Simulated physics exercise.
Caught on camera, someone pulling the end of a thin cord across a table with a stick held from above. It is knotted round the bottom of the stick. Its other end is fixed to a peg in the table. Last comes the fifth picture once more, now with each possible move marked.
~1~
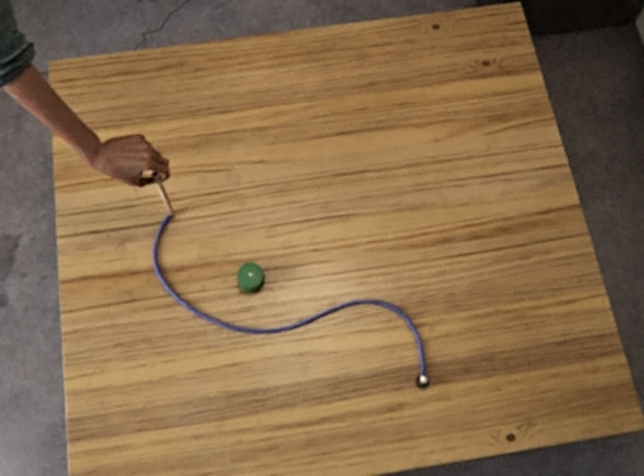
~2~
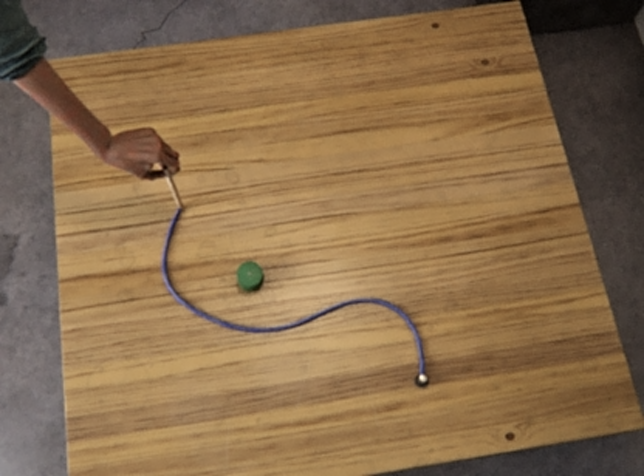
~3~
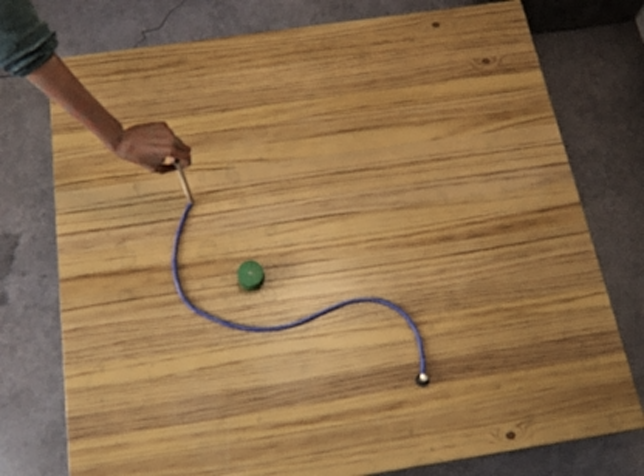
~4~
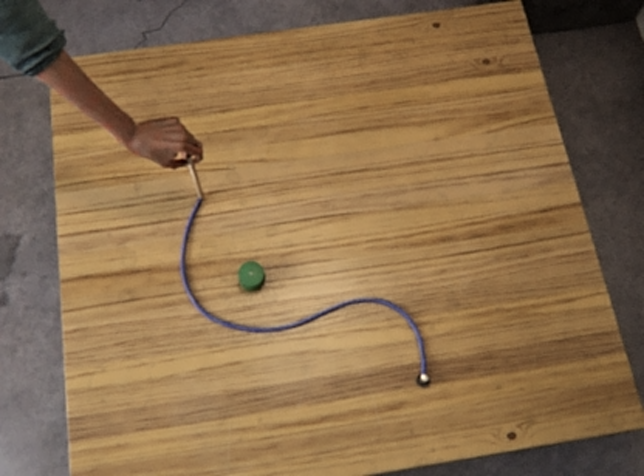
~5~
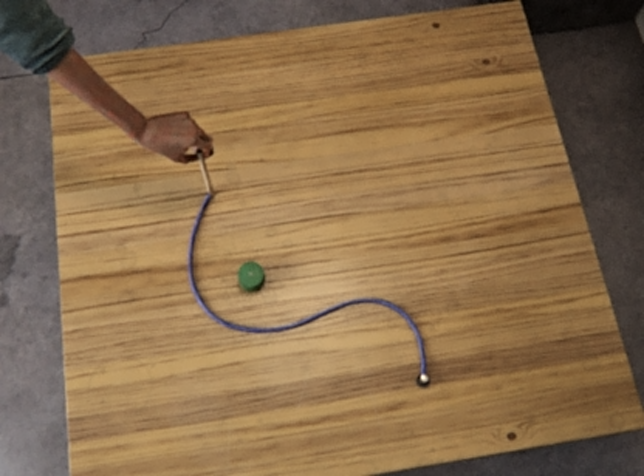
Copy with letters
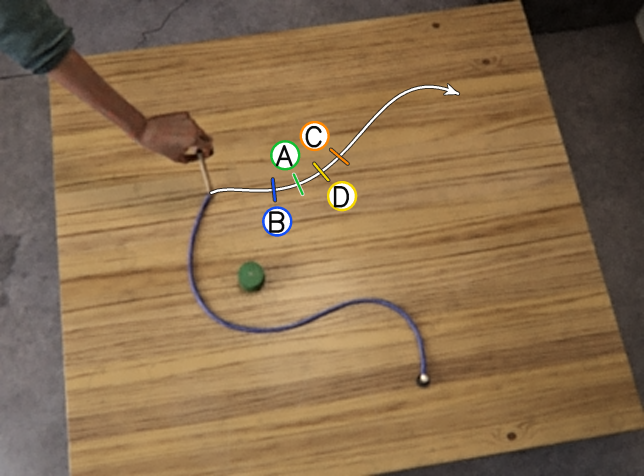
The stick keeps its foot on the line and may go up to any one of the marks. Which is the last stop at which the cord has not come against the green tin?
It can go as far as A.
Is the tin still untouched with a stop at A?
Yes.
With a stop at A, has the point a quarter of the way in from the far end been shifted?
No.
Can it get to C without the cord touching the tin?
No.
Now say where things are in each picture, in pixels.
The first picture shows green tin (251, 278); peg (423, 381).
The second picture shows green tin (250, 276); peg (423, 380).
The third picture shows green tin (251, 276); peg (423, 379).
The fourth picture shows green tin (252, 276); peg (424, 380).
The fifth picture shows green tin (252, 277); peg (424, 380).
On the marked copy, A at (298, 184); B at (274, 190); C at (339, 157); D at (321, 172); the route from (211, 193) via (346, 150) to (458, 94).
Taking A. A third of the way, foot of the stick (242, 190), middle of the cord (279, 330).
Two thirds of the way, foot of the stick (272, 190), middle of the cord (279, 330).
When it is over, foot of the stick (298, 185), middle of the cord (279, 330); nothing has been touched.
As for the rest, B is safe but short; C brings the cord against the tin; D brings the cord against the tin.
